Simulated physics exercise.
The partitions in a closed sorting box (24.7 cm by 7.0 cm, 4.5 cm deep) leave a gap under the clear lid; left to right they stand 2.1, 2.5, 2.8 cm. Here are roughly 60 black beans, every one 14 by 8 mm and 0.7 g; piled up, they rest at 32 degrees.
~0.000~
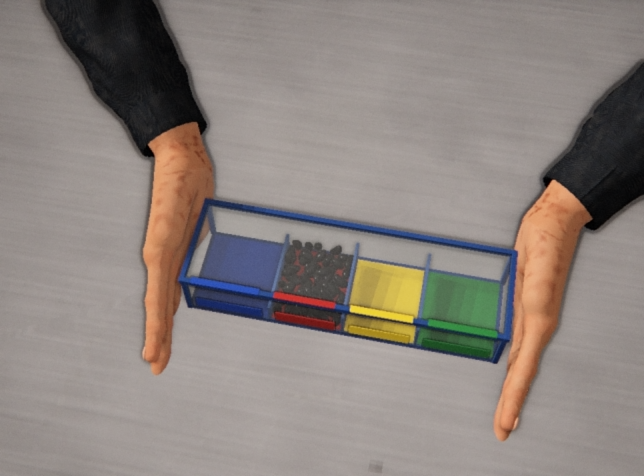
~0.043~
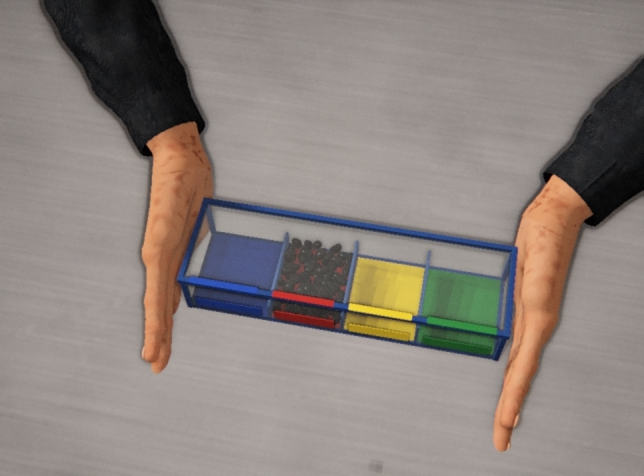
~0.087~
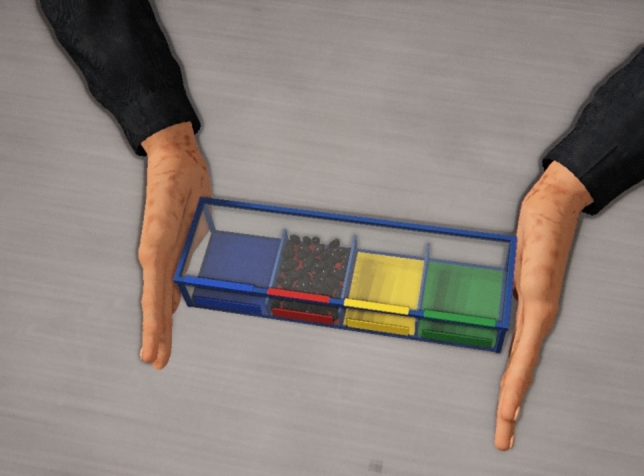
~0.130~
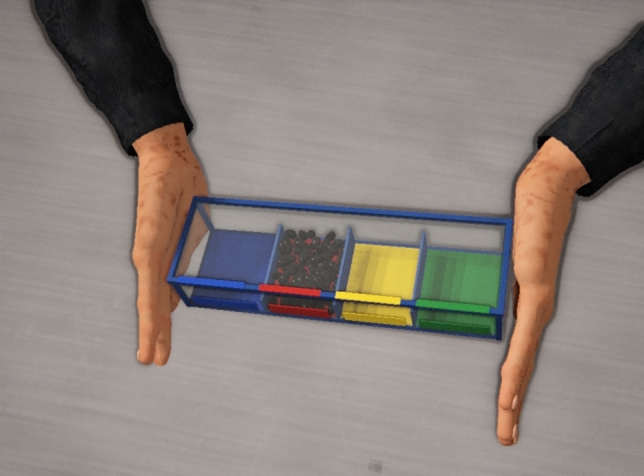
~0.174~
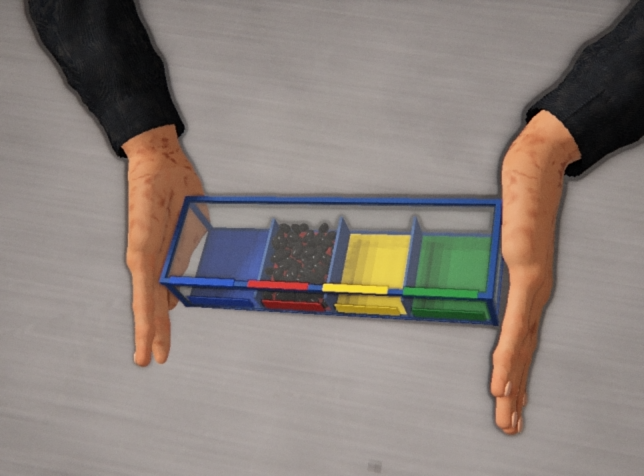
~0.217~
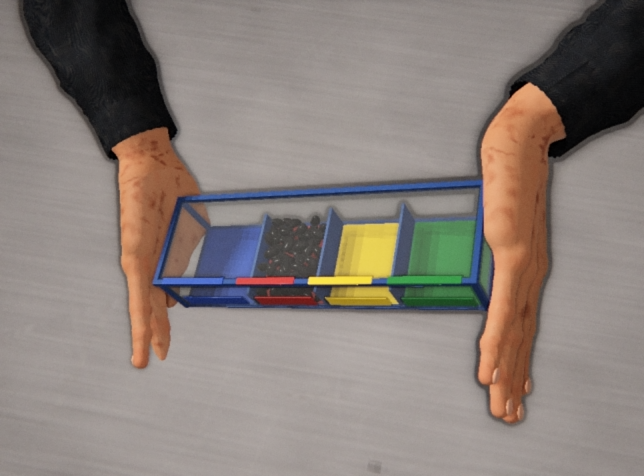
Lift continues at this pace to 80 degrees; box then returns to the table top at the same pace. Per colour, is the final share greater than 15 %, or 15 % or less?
Red: Greater than 15 %, blue: Greater than 15 %, green: 15 % or less, yellow: 15 % or less.
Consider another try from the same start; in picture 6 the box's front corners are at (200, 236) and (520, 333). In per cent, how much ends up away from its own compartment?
Estimate: Near 50 %.
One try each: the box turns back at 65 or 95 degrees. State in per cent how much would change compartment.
I'd put them near 30 and 90 percent in that order.
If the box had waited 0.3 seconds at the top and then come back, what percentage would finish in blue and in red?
In per cent: Blue 65; red 35.
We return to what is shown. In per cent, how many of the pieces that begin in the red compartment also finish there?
Around 30 percent stays put.
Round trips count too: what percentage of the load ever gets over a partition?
Close to 65 in a hundred.
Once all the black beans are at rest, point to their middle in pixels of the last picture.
(233, 280) or so.
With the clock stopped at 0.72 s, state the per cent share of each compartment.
Red 65, blue 35, green 0, yellow 0.
Then, at 0.72 s, tilt 78 degrees; red 65 %, blue 35 %.
After 1.06 s, tilt 32 degrees; red 35 %, blue 65 %.
After 1.49 s, tilt 0 degrees; red 35 %, blue 65 %.
At rest (2.2 s), red 35 %, blue 65 %, green 0 %, yellow 0 %.
